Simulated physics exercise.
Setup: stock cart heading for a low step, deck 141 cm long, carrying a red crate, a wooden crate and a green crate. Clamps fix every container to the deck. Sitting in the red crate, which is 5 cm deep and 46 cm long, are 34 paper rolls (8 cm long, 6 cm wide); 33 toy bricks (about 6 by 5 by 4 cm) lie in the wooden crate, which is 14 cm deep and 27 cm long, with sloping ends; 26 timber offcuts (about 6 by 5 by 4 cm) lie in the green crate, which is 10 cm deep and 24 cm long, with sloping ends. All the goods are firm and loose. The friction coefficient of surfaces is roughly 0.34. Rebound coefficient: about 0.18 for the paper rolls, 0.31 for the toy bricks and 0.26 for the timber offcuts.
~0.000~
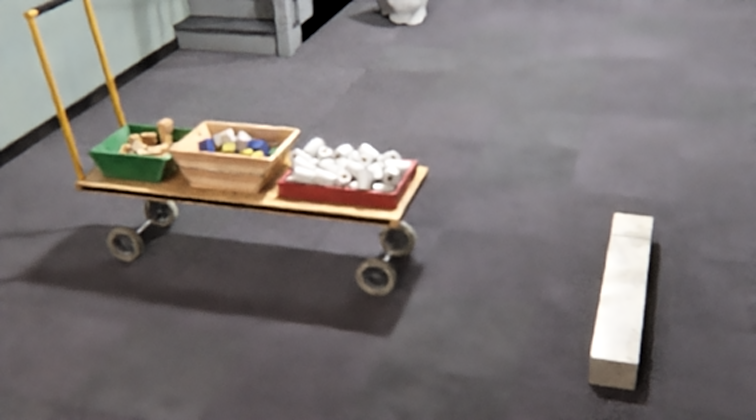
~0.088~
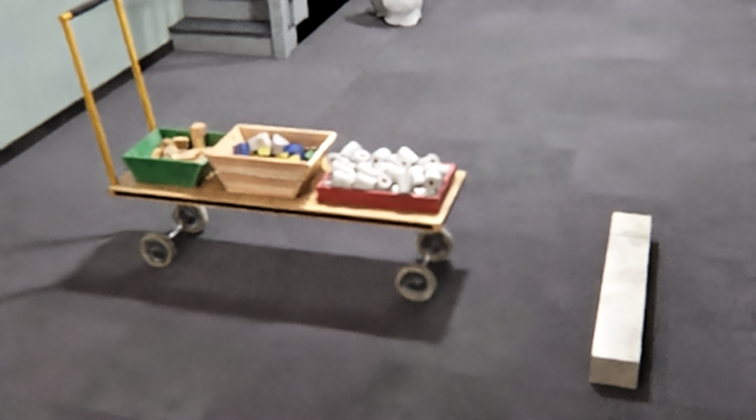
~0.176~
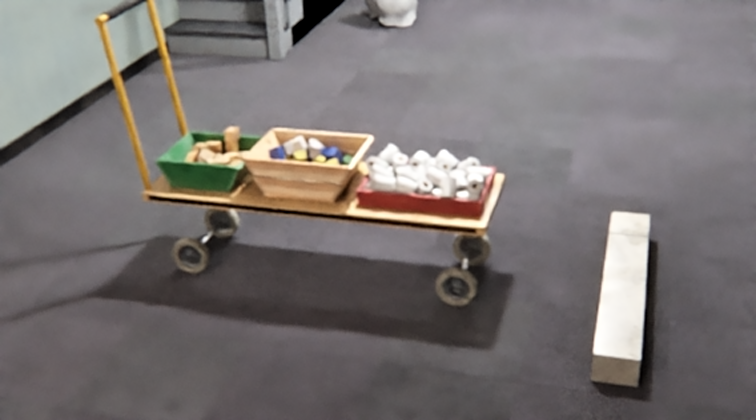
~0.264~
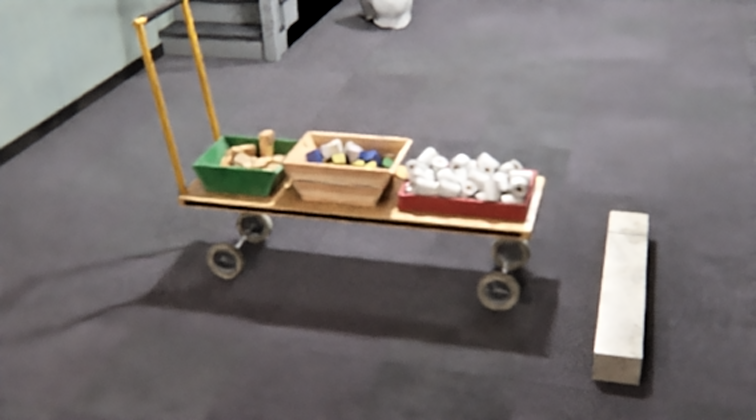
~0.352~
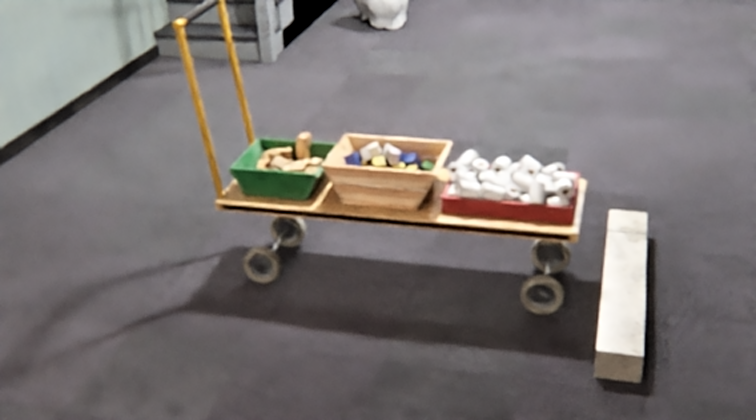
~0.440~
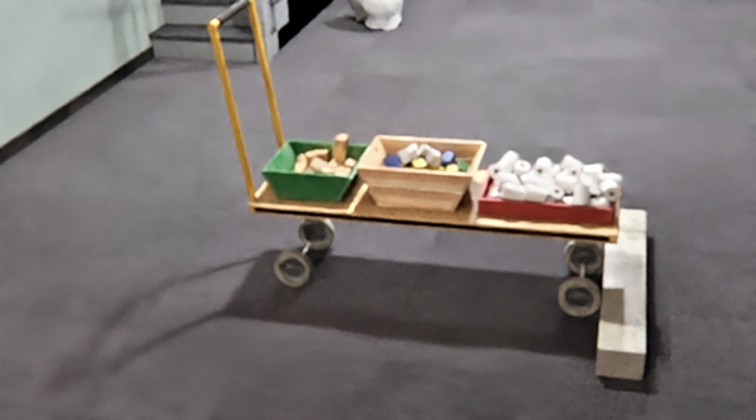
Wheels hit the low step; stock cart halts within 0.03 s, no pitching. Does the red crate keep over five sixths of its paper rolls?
No, it loses over a sixth.
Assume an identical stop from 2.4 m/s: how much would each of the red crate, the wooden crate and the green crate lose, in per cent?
Red crate 30 %, wooden crate 0 %, green crate 0 %.
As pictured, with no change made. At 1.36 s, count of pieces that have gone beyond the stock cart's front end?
I'd estimate close to 8 pieces.
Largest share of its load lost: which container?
The red crate is the one.
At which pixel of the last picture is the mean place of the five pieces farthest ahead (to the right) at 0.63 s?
(677, 211).
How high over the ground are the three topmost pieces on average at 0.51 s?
On average they sit about 56 cm high.
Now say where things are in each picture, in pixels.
In the first picture (places track the rim corner closest to us here; the camera moves round a little), red crate (393, 194); wooden crate (269, 159); 80 cm to go; all still inside.
In the second picture, red crate (435, 198); wooden crate (308, 163); 63 cm to go.
In the third picture, red crate (479, 201); wooden crate (348, 167); 47 cm to go.
In the fourth picture, red crate (523, 205); wooden crate (390, 170); 30 cm to go.
In the fifth picture, red crate (570, 207); wooden crate (434, 173); 14 cm to go.
In the sixth picture, red crate (609, 208); wooden crate (471, 175); stopping; all still inside.
After 0.51 s, the red crate is down by 4 of 34, the wooden crate has all 33 and the green crate has all 26.
After 0.63 s, the red crate is down by 11 of 34, the wooden crate has all 33 and the green crate has all 26.
After 0.86 s, the red crate is down by 12 of 34, the wooden crate is down by 1 of 33 and the green crate has all 26.
Final count (at 1.36 s), the red crate is down by 12 of 34, the wooden crate is down by 1 of 33 and the green crate has all 26. Asked share, 12 of 34, 35 per cent.
